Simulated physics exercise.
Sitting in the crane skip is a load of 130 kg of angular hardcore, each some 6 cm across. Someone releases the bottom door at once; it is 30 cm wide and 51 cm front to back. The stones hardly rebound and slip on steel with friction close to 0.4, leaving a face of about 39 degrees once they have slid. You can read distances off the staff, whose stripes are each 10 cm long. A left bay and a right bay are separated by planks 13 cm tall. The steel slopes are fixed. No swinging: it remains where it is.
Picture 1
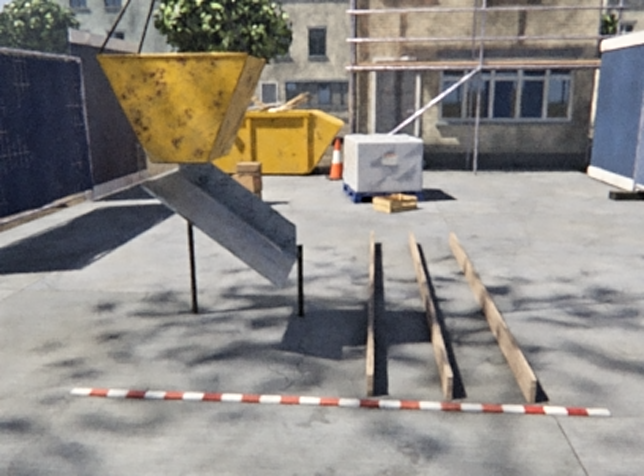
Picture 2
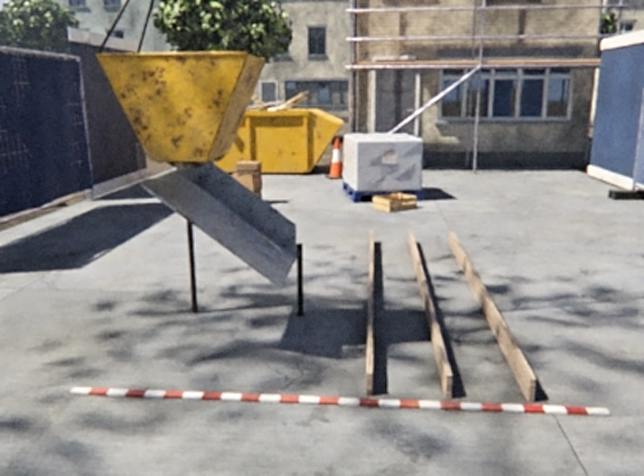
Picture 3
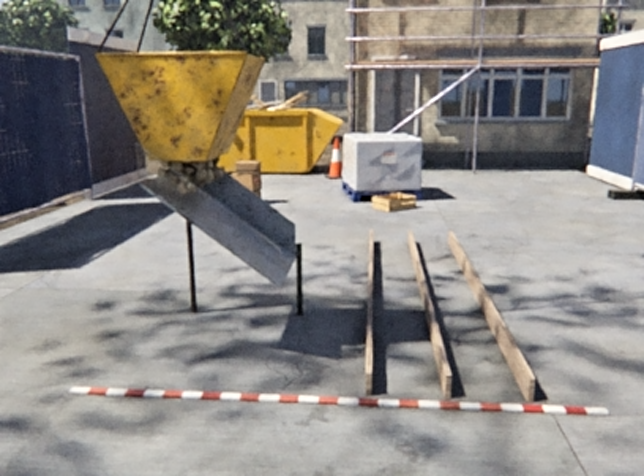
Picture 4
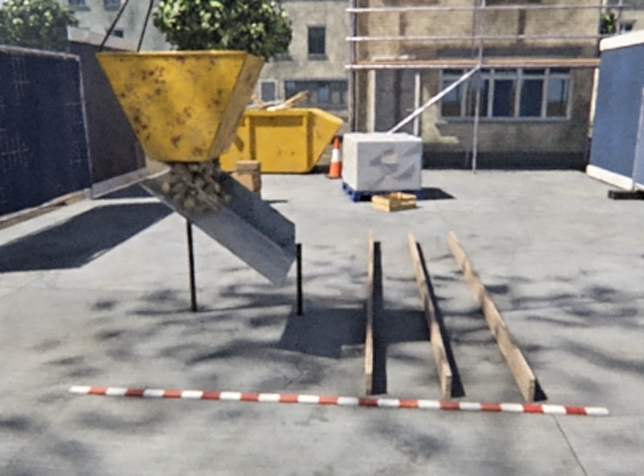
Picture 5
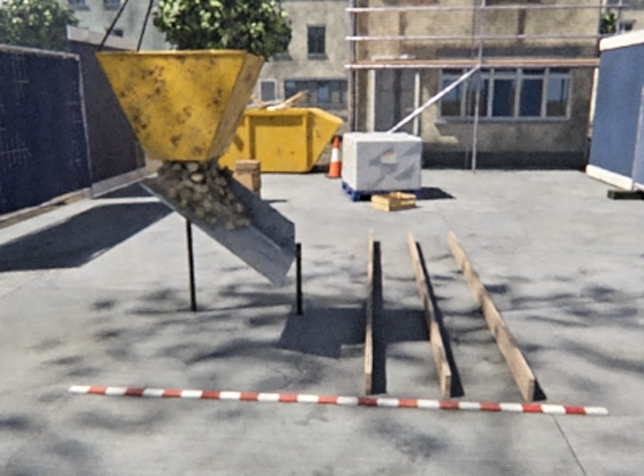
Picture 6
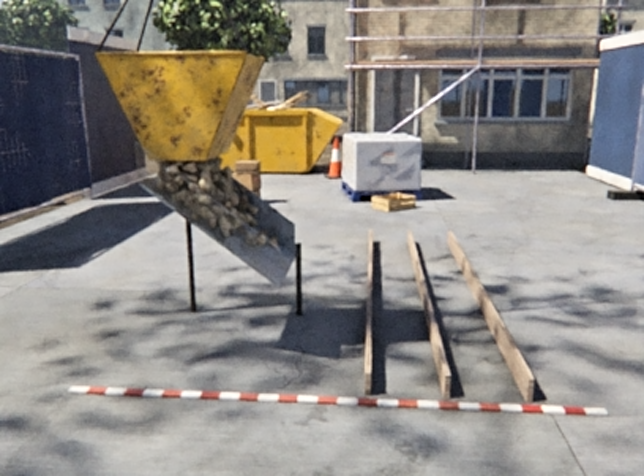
In this clip, a yellow skip hangs above a sloping metal chute in a paved yard, near three boards and a red-and-white staff, as stones emerge from beneath the skip and slide down the chute toward the right.
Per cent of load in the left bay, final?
11 %.
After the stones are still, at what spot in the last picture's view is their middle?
I'd point to close to (339, 334) in the last picture.
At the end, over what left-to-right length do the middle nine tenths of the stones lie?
It covers roughly 70 centimetres from left to right.
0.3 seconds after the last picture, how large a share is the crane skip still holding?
Held: Near 30 %.
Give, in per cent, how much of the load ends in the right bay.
0 %.
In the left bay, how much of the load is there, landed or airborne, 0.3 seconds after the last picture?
Roughly 0 percent.
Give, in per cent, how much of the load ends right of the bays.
Roughly 0 per cent.
Then, 0.3 s after the last picture, 28 % in the crane skip, 59 % on the steel, 13 % falling or lying left of the bays; the stones farthest right are at (358, 338).
Then, 0.7 s after the last picture, 1 % in the crane skip, 48 % on the steel, 49 % falling or lying left of the bays, 1 % falling or lying in the left bay; the stones farthest right are at (381, 331).
Then, 1.3 s after the last picture, 0 % in the crane skip, 6 % on the steel, 85 % falling or lying left of the bays, 9 % falling or lying in the left bay; the stones farthest right are at (423, 339).
Then, 2.2 s after the last picture, 0 % in the crane skip, 89 % falling or lying left of the bays, 11 % falling or lying in the left bay; the stones farthest right are at (427, 347).
Then, 4.1 s after the last picture, 0 % in the crane skip, 89 % left of the bays, 11 % in the left bay; the stones farthest right are at (427, 347).
